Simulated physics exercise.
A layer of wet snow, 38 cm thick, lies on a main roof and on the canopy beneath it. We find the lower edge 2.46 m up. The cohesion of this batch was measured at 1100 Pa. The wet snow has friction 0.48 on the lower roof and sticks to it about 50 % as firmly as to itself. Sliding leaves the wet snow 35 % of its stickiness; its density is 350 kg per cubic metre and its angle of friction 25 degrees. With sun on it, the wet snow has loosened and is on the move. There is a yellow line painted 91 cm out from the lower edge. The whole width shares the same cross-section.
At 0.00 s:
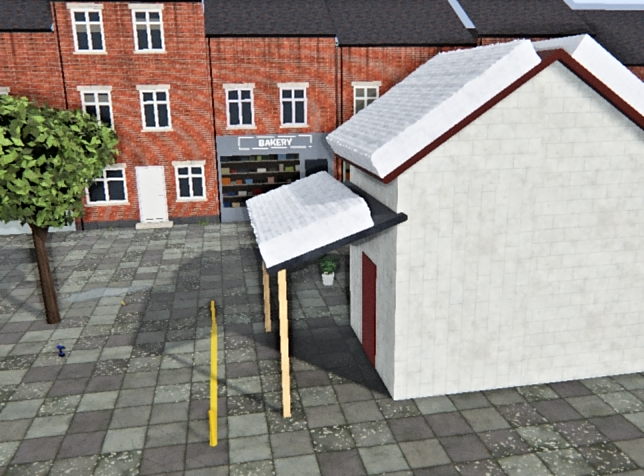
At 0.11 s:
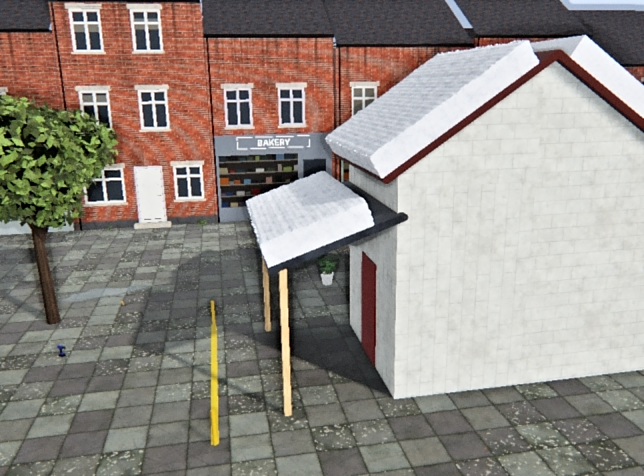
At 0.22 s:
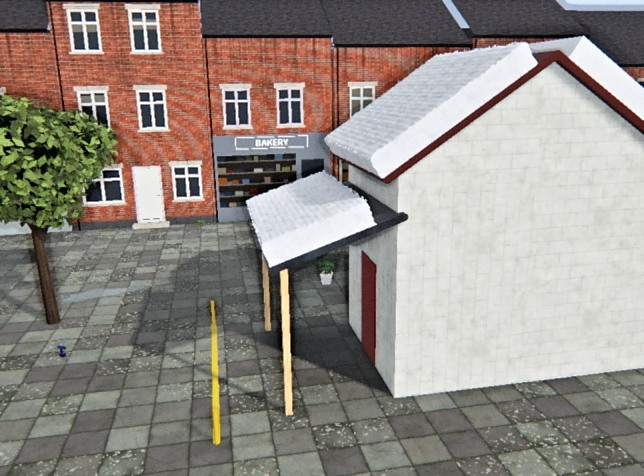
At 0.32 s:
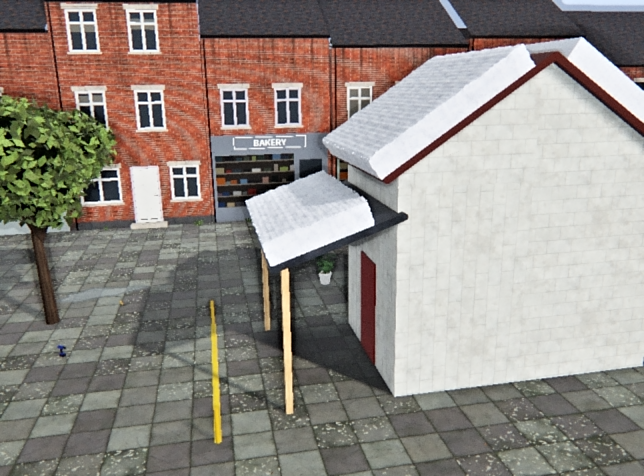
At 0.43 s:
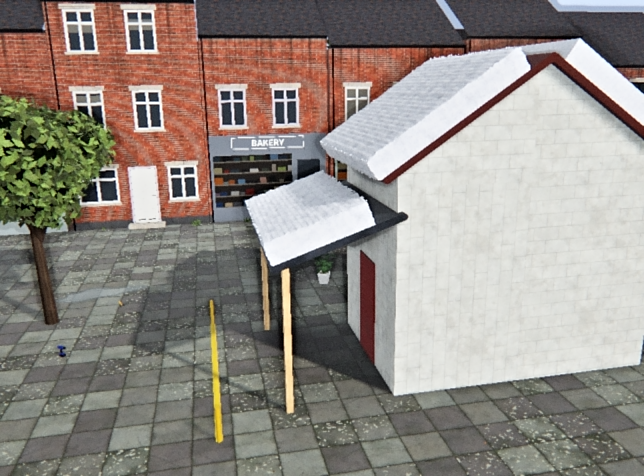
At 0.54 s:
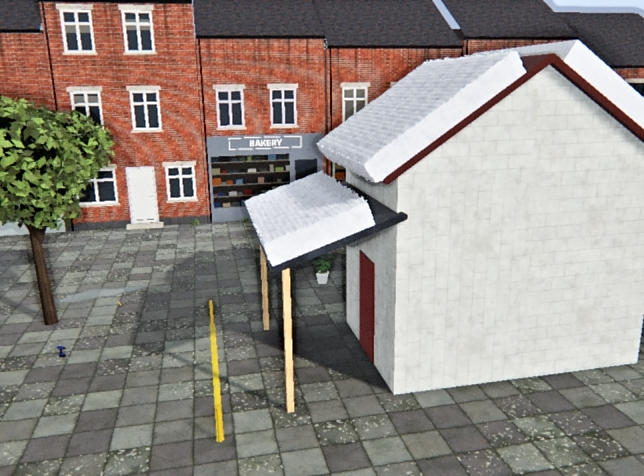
A white building with snow on its main roof and lower canopy stood in a paved square near a brick bakery, and the snow on the main roof slid very slightly down the slope.
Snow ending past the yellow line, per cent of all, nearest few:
0 %.
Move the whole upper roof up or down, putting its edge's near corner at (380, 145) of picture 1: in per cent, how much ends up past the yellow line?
20 %.
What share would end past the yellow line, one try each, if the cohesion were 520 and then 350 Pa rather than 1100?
30 in a hundred, followed by 40 in a hundred.
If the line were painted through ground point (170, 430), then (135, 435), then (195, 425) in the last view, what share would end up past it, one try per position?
Respectively about 0 in a hundred, 0 in a hundred and 0 in a hundred.
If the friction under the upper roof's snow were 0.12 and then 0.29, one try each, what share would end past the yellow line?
First try 35 per cent, second try 25 per cent.
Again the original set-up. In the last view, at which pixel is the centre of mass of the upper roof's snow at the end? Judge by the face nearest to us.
I'd put it at around pixel (358, 182).
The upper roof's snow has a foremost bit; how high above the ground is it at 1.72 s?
About 3.2 m.
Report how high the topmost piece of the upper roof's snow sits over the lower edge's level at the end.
Height above lower edge: Approx. 2.1 m.
After 1.08 s, none is below the lower edge and 0 % is past the line.
After 1.72 s, none is below the lower edge and 0 % is past the line.
After 2.36 s, none is below the lower edge and 0 % is past the line.
After 3.00 s, none is below the lower edge and 0 % is past the line.
After 5.90 s, at the end, none is below the lower edge and 0 % is past the line.
